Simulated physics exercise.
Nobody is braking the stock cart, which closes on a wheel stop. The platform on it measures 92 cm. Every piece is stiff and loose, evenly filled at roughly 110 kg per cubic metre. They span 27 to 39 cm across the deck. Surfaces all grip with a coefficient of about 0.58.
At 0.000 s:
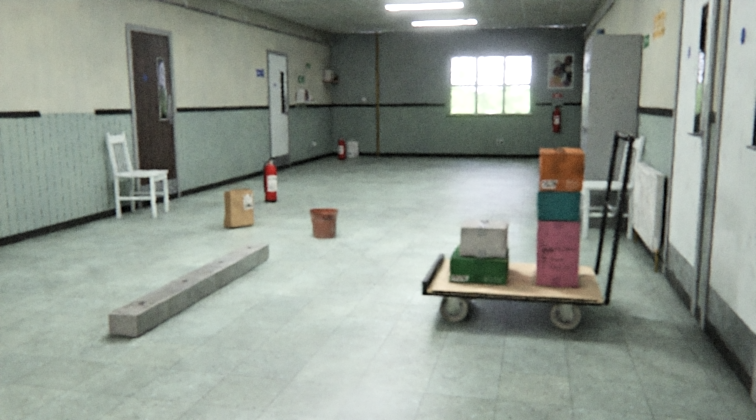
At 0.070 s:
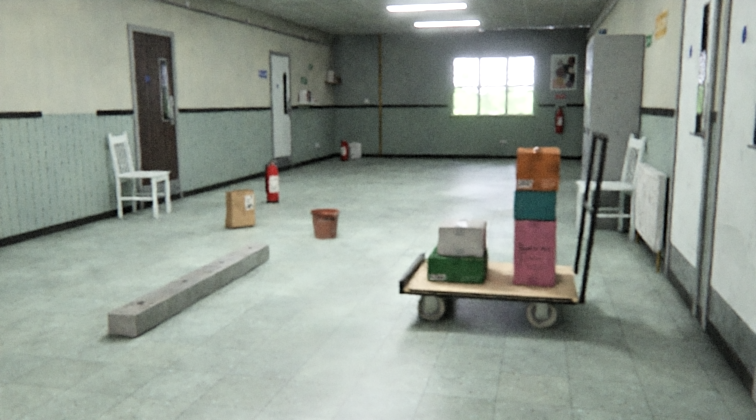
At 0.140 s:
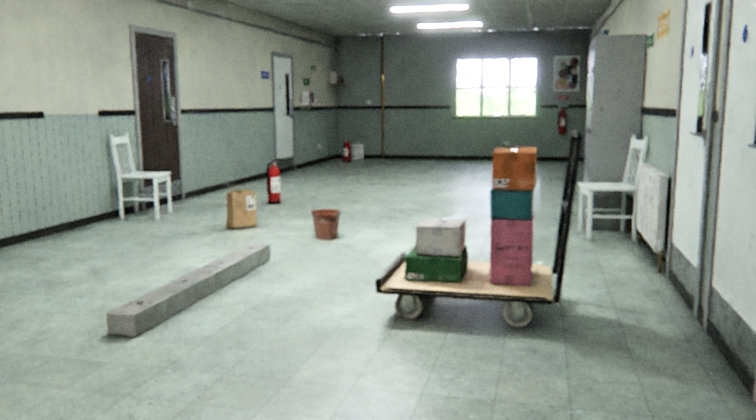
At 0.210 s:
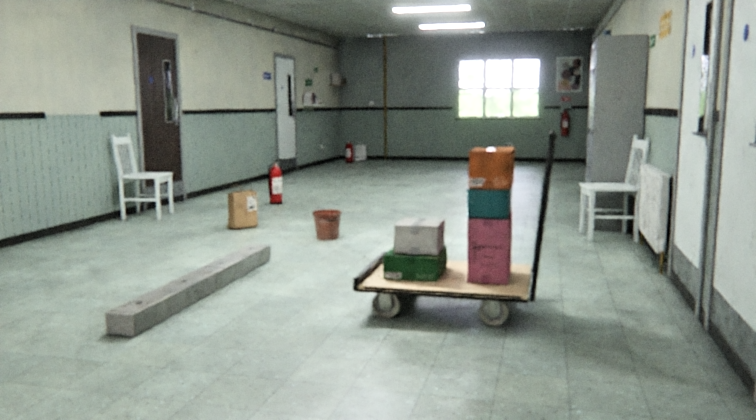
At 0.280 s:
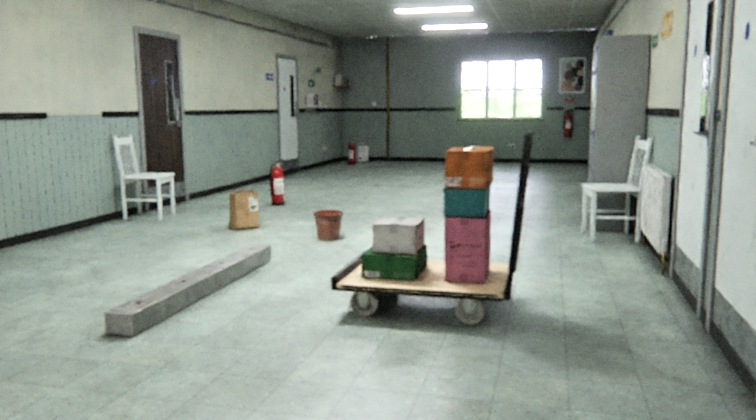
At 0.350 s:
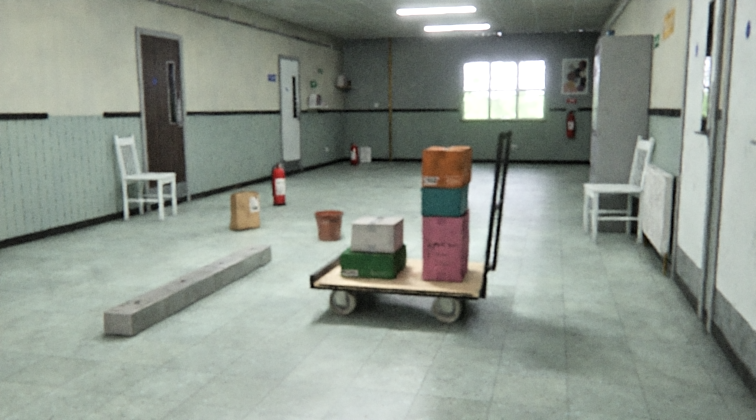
In the video, a flat cart carrying a white carton on a green box beside a stack of orange, teal and pink boxes rolls steadily leftward across a tiled floor, with no one touching it and its load staying in place.
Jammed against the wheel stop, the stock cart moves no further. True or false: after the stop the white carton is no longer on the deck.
True.
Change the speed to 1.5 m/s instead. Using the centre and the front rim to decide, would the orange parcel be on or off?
Well, orange comes off.
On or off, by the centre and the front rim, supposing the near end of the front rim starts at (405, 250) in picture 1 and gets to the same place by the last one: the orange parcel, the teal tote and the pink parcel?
Then the orange one is lost, the teal one remains and the pink one remains.
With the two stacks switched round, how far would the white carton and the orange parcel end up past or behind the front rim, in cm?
So you'd get white sitting 40 cm behind and orange sitting 80 cm past the front rim.
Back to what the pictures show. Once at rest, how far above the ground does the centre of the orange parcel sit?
Height: Some 10 centimetres.
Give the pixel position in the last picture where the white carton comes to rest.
Around (145, 274).
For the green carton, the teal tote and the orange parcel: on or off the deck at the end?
Well, green is kept, teal is lost and orange is lost.
Impact comes at 0.83 s.
After 1.23 s the white carton is 11 cm past the rim, tilted 55°, near (187, 244) in the last picture's view.
After 1.63 s the white carton is 41 cm past the rim, tilted 170°, near (148, 271) in the last picture's view.
Final state at 2.1 s, past the rim, white carton, teal tote and orange parcel; behind it, green carton and pink parcel.
